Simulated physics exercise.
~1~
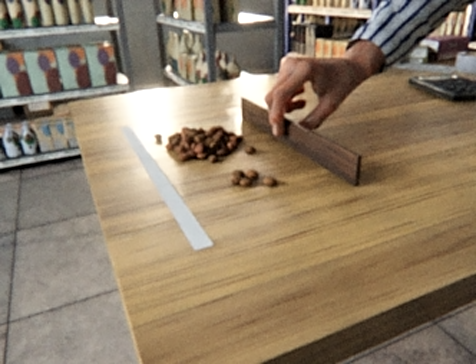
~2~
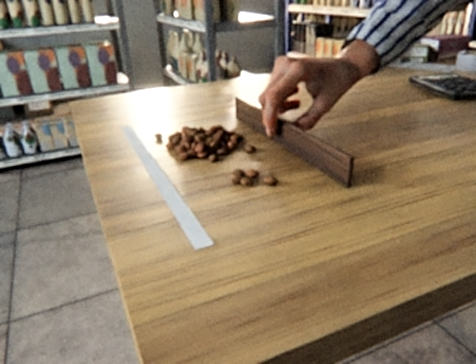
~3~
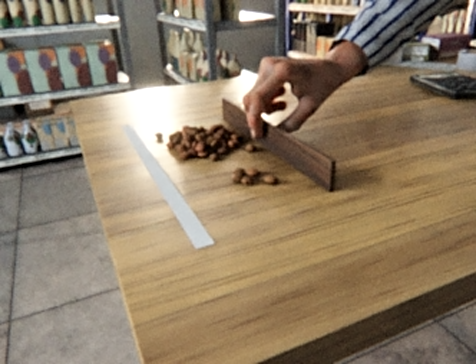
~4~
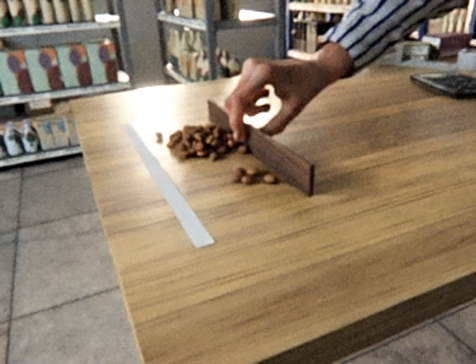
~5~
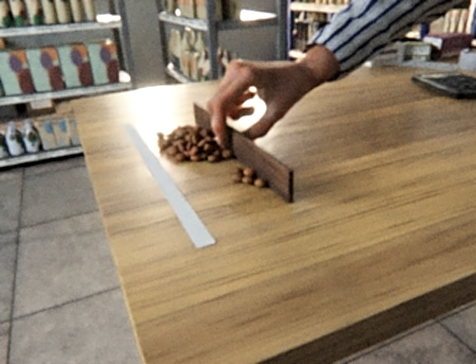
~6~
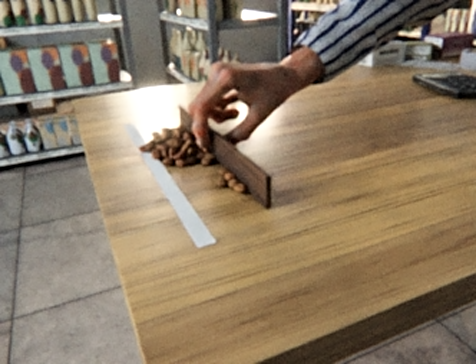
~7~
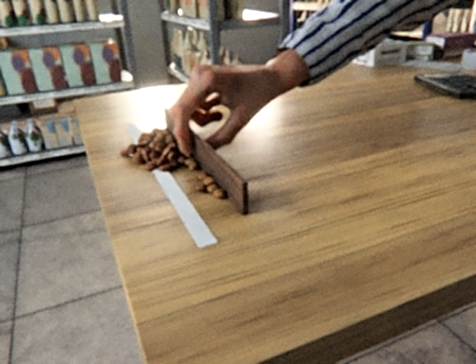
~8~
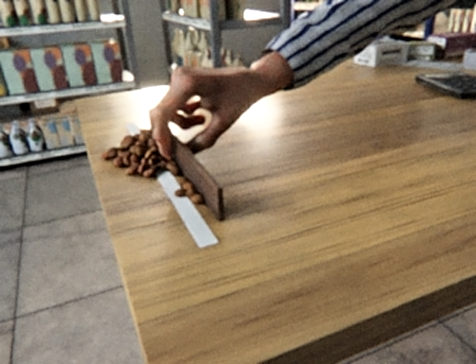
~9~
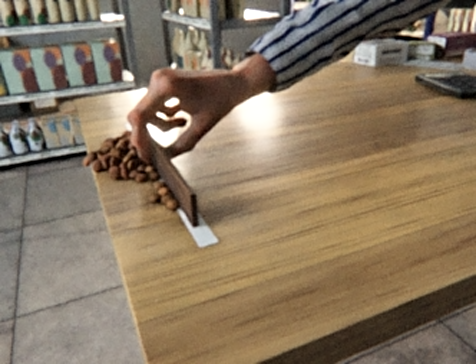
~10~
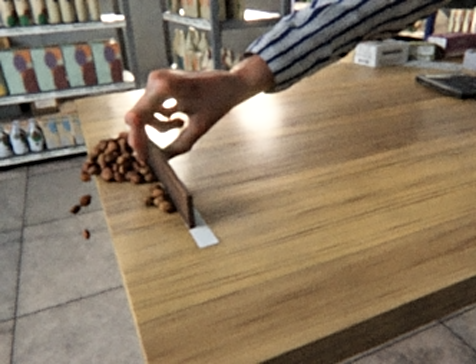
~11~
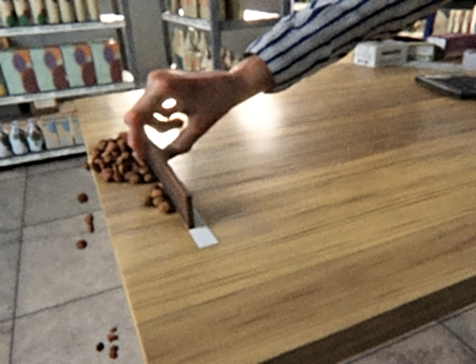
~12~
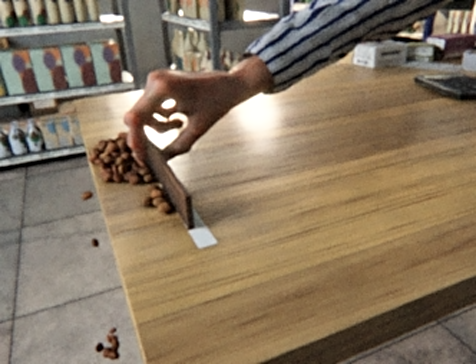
On a wooden table in a shop-like room, a hand in a striped sleeve slid a dark wood strip left, pushing two piles of brown nuts until it stopped at the white tape; the smaller pile stayed on, while some of the larger fell to the floor.
